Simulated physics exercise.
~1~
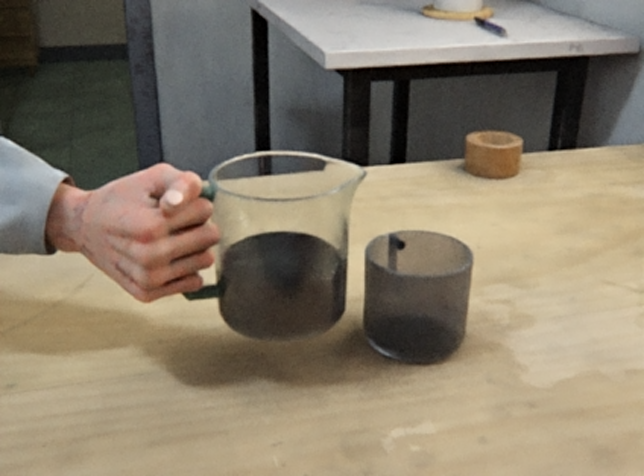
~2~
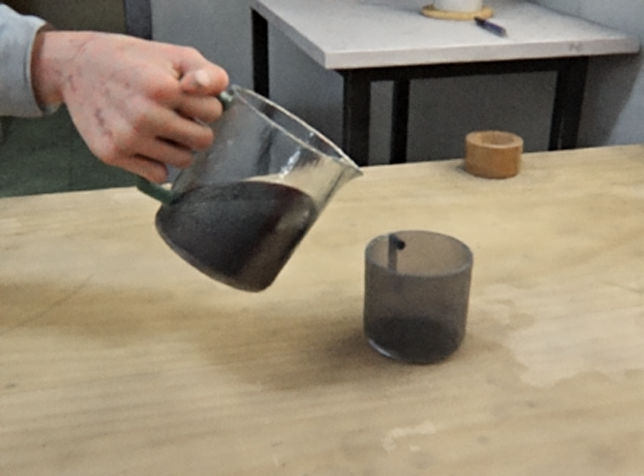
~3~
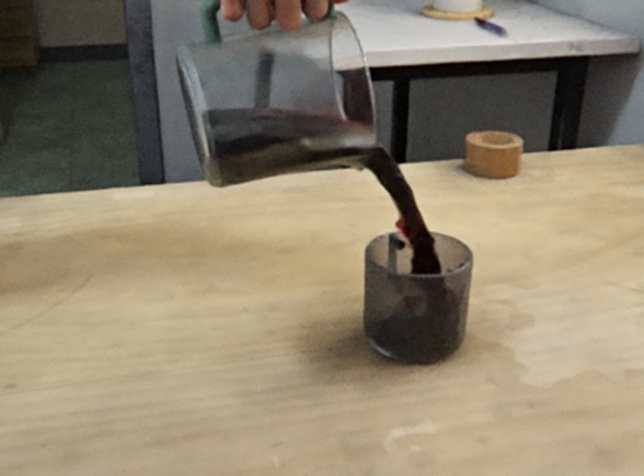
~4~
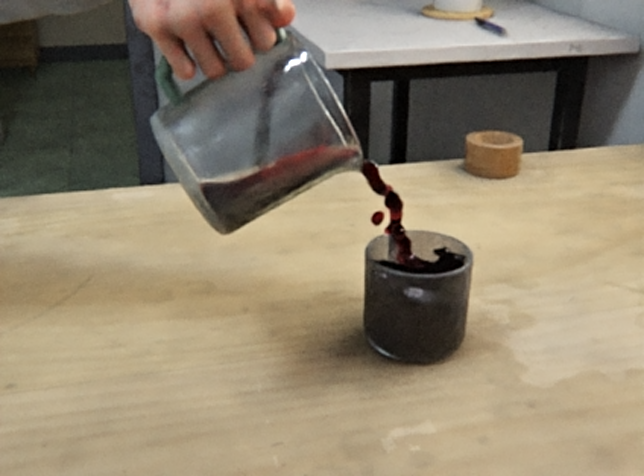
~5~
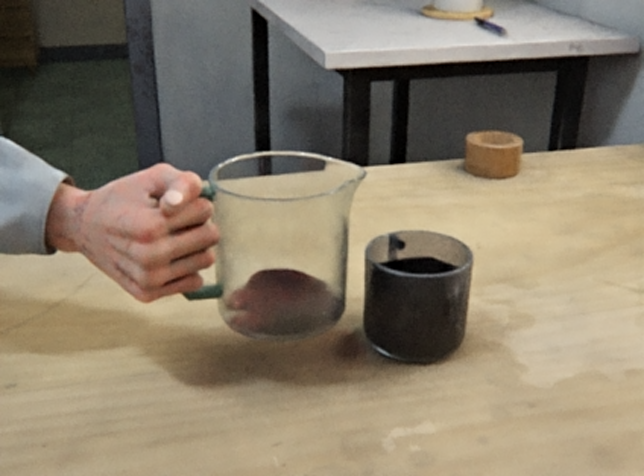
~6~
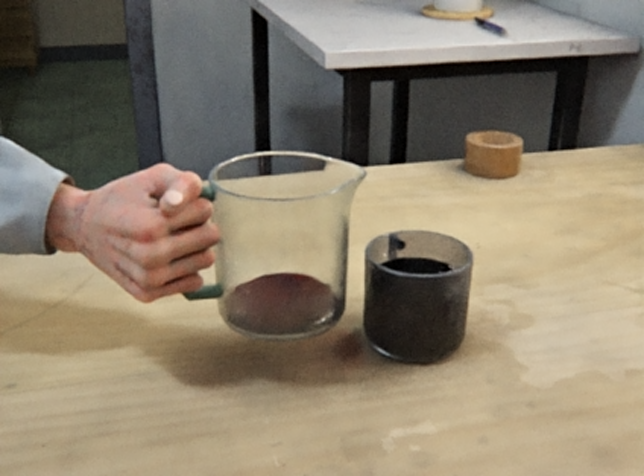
A clear glass jug of dark red wine, held by its green handle in a hand from the left, stands beside a smoky grey mug on a pale wooden table. The still view looks slightly down across a room, with a wooden ring behind and a white-topped table against a grey wall. The hand lifts the jug and tips it rightward until wine streams into the mug. As the jug tilts back, the stream thins and breaks into drops. Finally the jug is upright beside the mug, holding a little wine, while the mug is mostly full.
